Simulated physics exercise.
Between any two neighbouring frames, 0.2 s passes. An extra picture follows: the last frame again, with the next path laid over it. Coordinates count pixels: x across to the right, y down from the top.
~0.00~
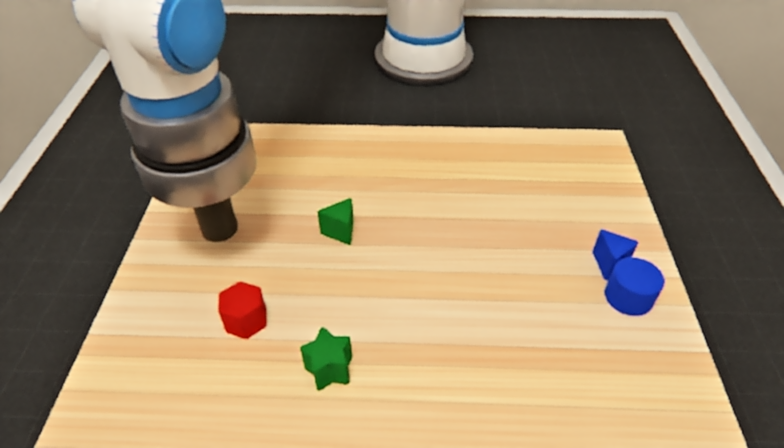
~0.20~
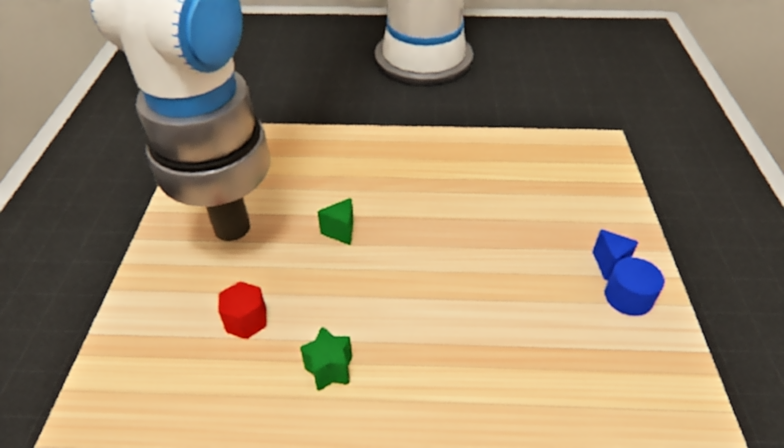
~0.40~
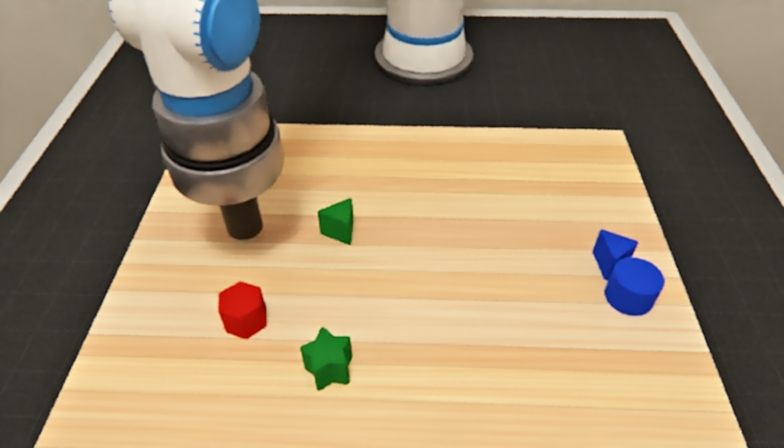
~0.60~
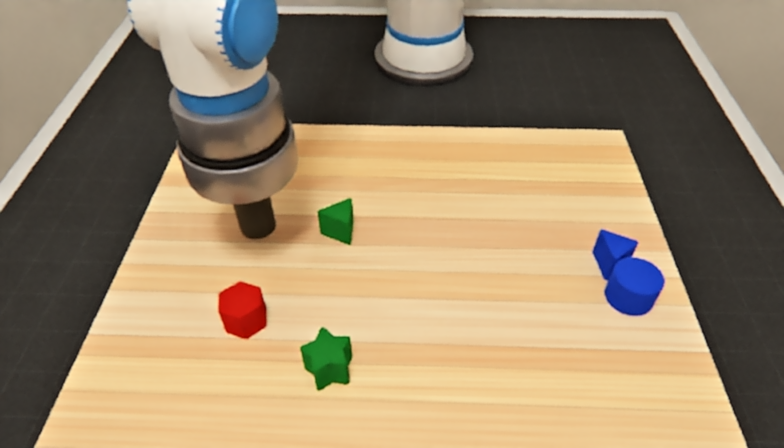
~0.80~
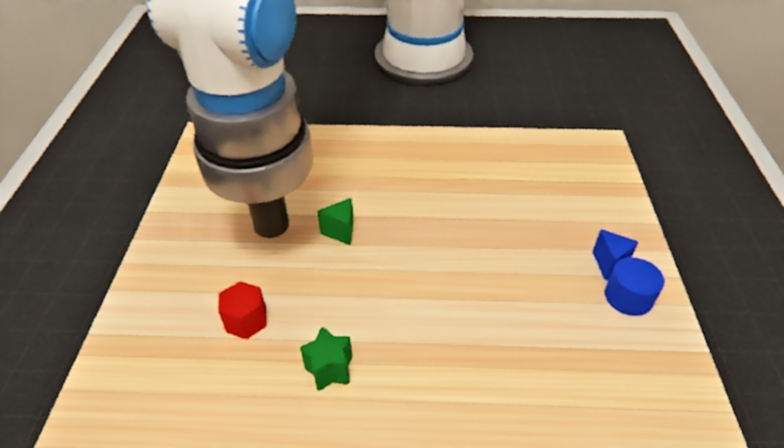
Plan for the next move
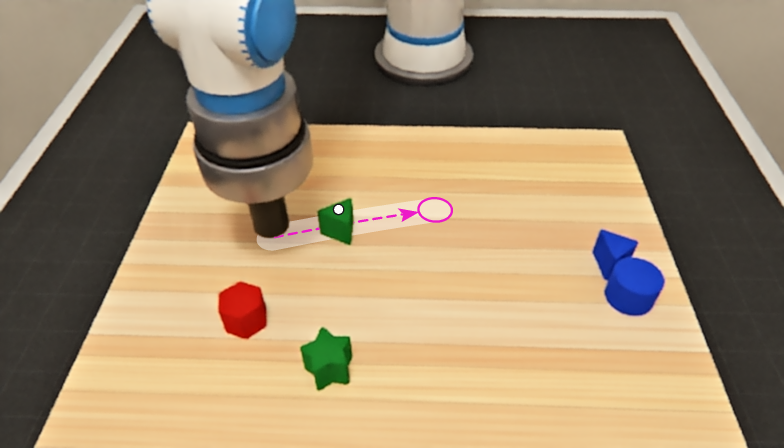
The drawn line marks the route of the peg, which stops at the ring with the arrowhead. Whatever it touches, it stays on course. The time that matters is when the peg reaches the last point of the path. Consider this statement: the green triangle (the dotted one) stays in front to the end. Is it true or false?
The statement is false.
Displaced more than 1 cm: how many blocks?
Displaced: One.
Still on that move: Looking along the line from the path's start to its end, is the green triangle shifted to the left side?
My answer is no.
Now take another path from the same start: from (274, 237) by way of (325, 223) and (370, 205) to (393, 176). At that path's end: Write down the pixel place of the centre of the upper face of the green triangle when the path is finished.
I'd guess (357, 213).
The line goes from (274, 237) to (435, 210); the dot is on the green triangle.
What follows on the original path. One third of the way, peg (328, 215); green triangle (365, 209), turned 20° clockwise.
Two thirds of the way, peg (383, 206); green triangle (398, 213), turned 115° clockwise.
At the end, peg (436, 198); green triangle (404, 214), turned 140° clockwise.
